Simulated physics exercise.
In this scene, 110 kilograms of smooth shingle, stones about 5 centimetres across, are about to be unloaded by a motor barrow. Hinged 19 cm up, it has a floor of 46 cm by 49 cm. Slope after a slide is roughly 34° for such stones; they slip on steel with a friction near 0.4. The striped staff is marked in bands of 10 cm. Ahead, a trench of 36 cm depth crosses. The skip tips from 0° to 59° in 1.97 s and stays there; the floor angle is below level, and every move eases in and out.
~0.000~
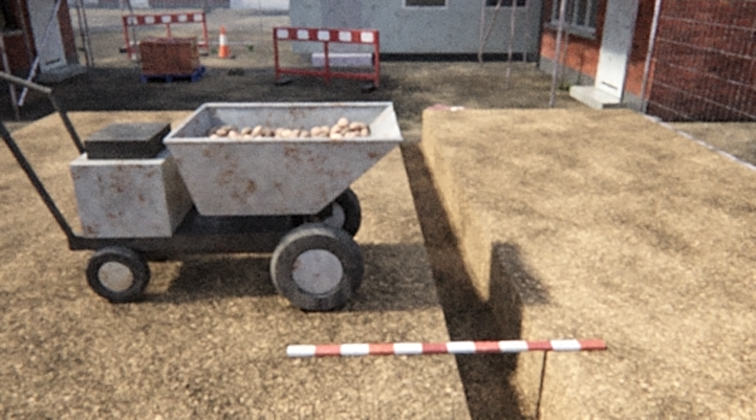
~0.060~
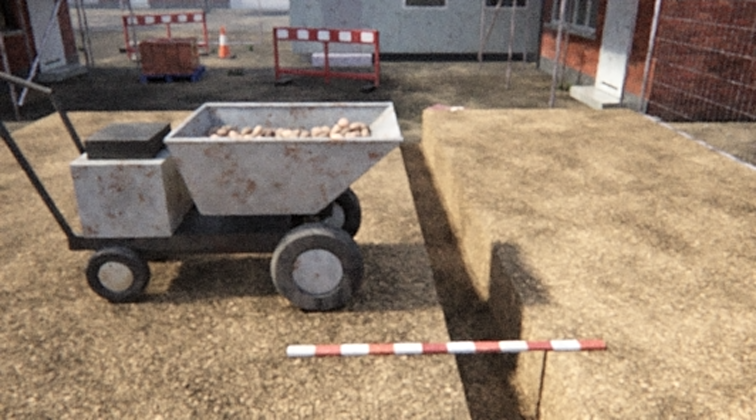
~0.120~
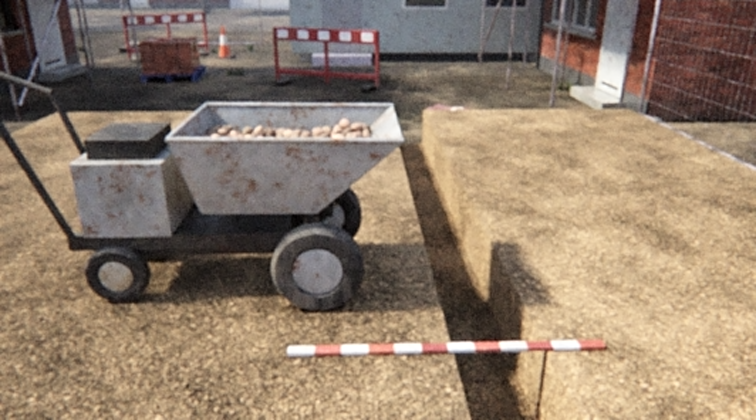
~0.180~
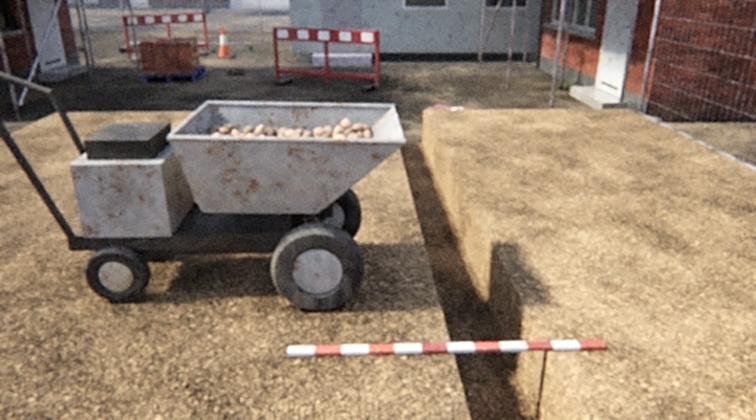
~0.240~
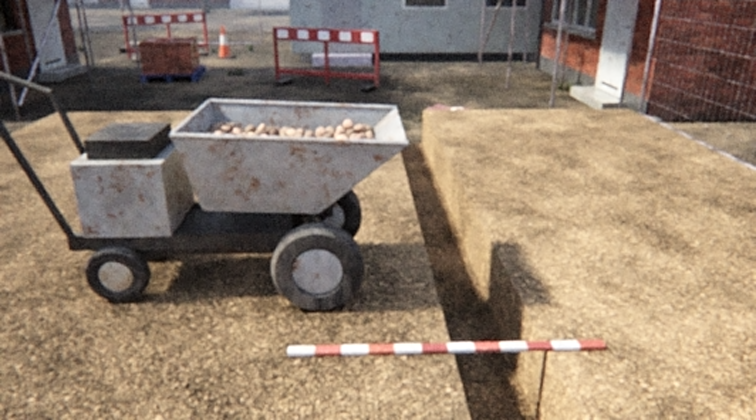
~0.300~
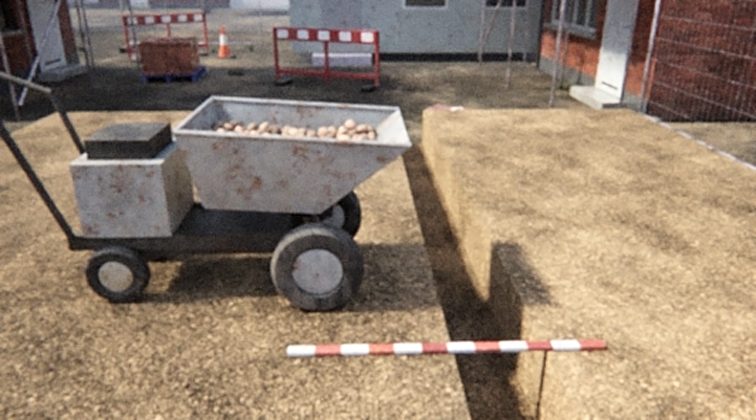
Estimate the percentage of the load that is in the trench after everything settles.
Roughly 80 per cent of the load.
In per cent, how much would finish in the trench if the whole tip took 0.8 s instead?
Probably about 70 in a hundred.
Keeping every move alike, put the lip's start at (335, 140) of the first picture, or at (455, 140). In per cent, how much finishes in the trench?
About 95 per cent from the first spot, about 30 from the second.
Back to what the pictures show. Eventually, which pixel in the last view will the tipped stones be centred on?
I'd point to around (481, 320).
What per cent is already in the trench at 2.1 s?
I'd put it near 30 per cent.
After 1.5 s the floor is at 50°; 100 % in the skip; the foremost stones are at (457, 215).
After 2.1 s the floor is at 59°; 59 % in the skip, 32 % in the trench, 8 % past the trench; the foremost stones are at (546, 261).
After 2.4 s the floor is at 59°; 29 % in the skip, 53 % in the trench, 18 % past the trench; the foremost stones are at (598, 258).
After 4.4 s the floor is at 59°; 0 % in the skip, 80 % in the trench, 20 % past the trench; the foremost stones are at (614, 249).
